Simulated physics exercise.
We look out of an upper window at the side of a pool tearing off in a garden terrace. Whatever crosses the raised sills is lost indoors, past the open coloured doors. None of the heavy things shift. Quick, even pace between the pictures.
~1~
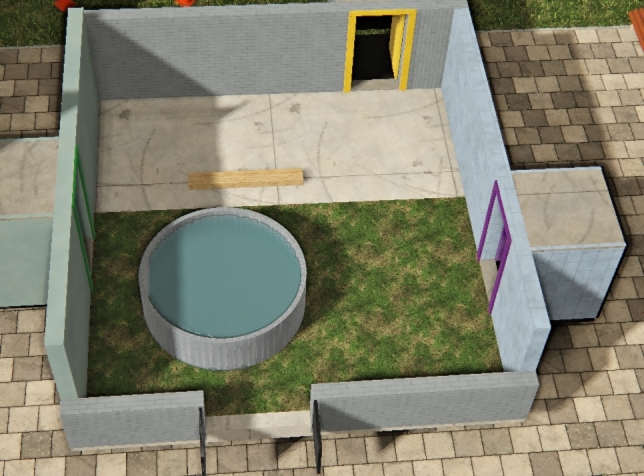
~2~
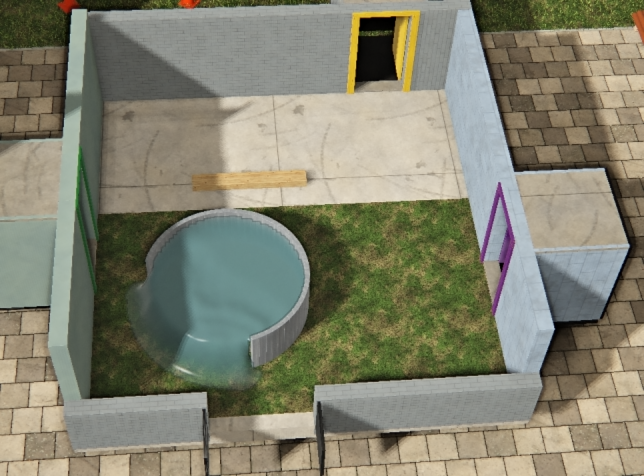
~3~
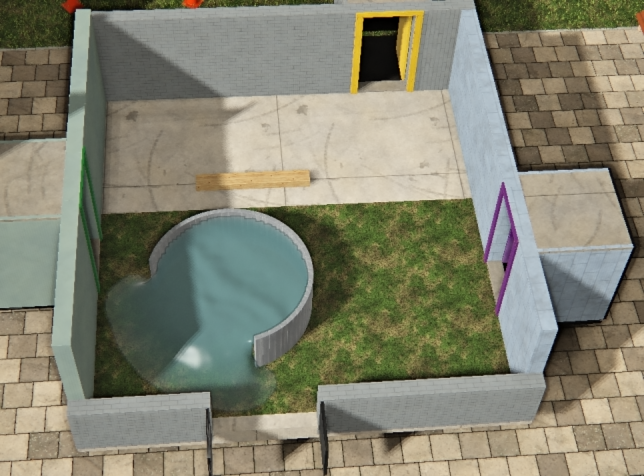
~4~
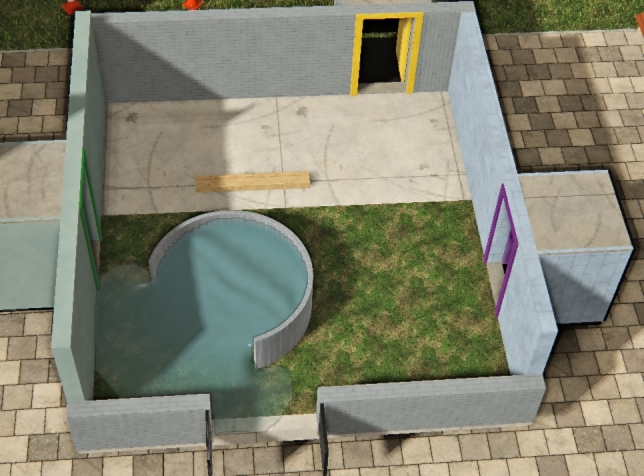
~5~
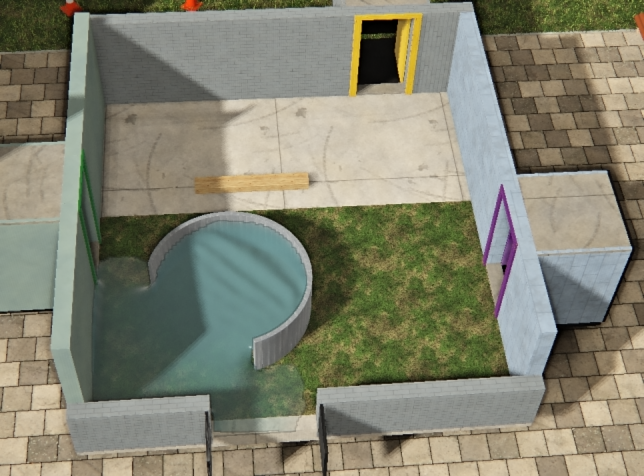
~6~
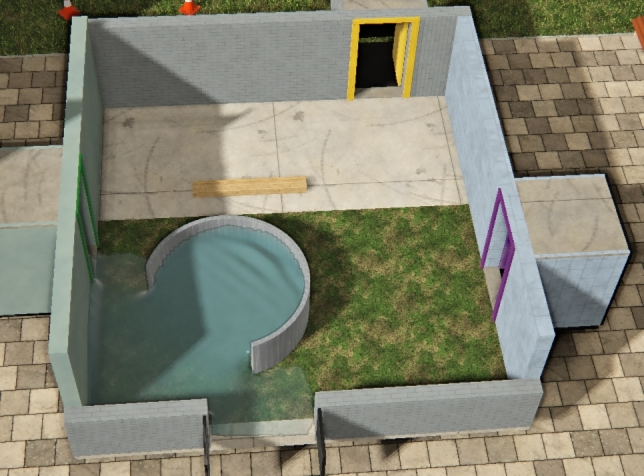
At first, a round pool of still water stands on the grass inside a walled yard with a yellow doorframe and a wooden plank. Then its lower left side opens and water pours out toward the left wall and the front opening, spreading in a shallow sheet over the grass there.
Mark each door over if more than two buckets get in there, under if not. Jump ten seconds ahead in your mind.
Purple door: Under, green door: Over, yellow door: Under.
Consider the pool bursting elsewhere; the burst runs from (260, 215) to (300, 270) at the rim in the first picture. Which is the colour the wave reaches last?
Last: The door marked green.
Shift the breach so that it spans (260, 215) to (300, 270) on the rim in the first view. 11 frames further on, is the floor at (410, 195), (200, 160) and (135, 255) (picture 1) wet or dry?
Point one reached; point two not reached; point three not reached.
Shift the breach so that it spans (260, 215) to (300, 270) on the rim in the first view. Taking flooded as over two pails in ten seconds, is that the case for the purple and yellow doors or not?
Result - purple door: Clears the line; yellow door: Clears the line.
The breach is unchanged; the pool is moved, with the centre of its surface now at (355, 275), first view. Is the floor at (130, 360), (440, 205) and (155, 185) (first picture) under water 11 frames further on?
First spot gets drenched, second spot stays unwetted, third spot stays unwetted.
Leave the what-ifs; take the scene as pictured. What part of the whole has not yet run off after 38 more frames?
Around 74 percent.
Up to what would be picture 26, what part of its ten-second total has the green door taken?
It would be roughly 65 percent of the ten-second total.
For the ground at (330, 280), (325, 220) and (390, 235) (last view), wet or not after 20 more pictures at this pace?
Same order as asked: Dry as before; dry as before; dry as before.
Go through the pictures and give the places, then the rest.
The first picture shows still water in the round tank at (223, 275).
In the second picture, water pours out at (173, 343) and has run to (135, 288).
In the third picture, water pours out at (177, 344) and has run to (131, 279).
In the fourth picture, the front is at (99, 279), out from the gap at (177, 347).
In the fifth picture, water pours out at (176, 349) and has run to (99, 265).
In the sixth picture, the front is at (98, 257), out from the gap at (174, 353).
A moment on, water covers 15 % of the floor; the purple door not reached, the green door under two buckets in, the yellow door not reached.
Next, water covers 25 % of the floor; the purple door not reached, the green door under two buckets in, the yellow door not reached.
Then, water covers 45 % of the floor; the purple door not reached, the green door over two buckets in, the yellow door not reached.
Later, water covers 70 % of the floor; the purple door wet at the sill, nothing in, the green door over two buckets in, the yellow door wet at the sill, nothing in.
In the end, water covers 95 % of the floor; the purple door wet at the sill, nothing in, the green door over two buckets in, the yellow door wet at the sill, nothing in.
